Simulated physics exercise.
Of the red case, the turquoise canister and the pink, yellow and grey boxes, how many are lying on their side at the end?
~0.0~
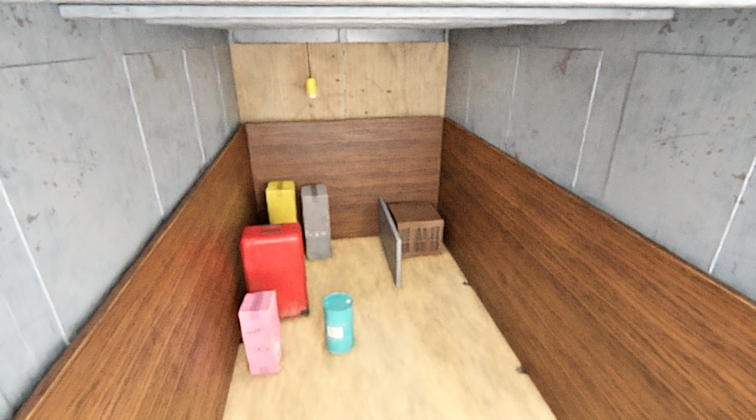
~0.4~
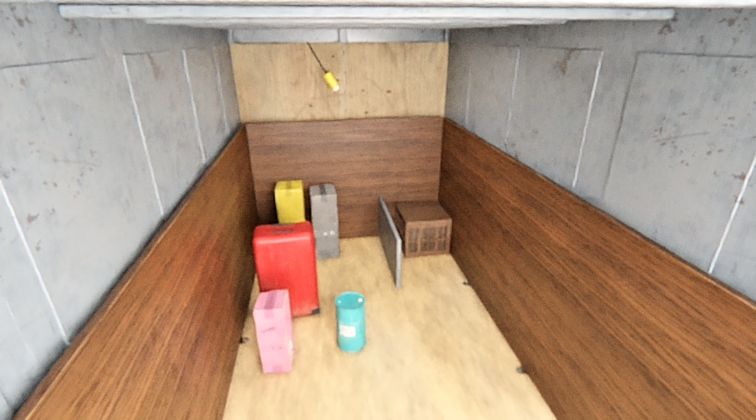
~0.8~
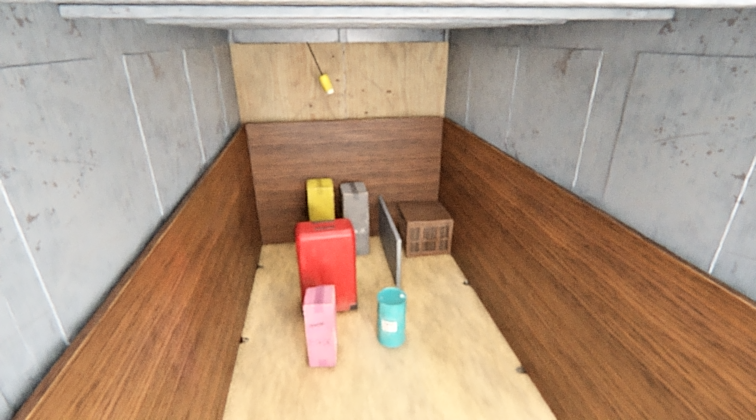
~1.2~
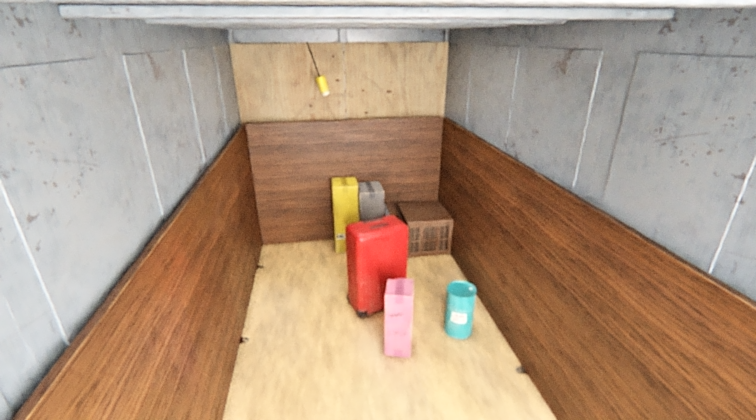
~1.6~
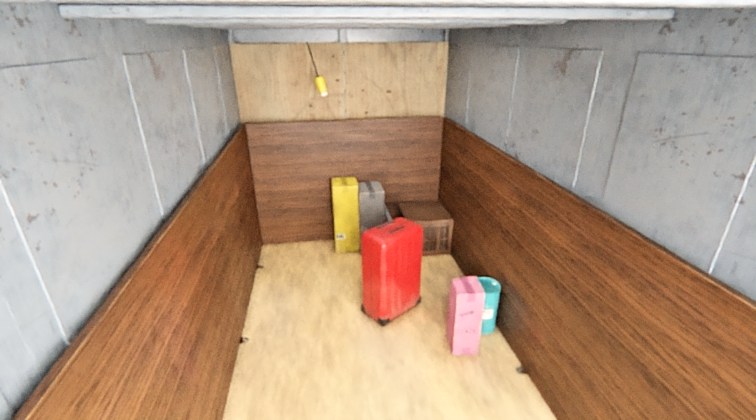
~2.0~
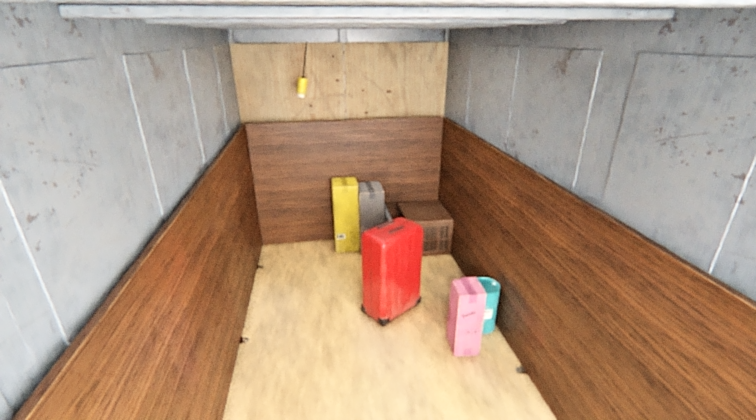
None of them are lying on their side. All five are still upright at the end, though they have slid to the right.
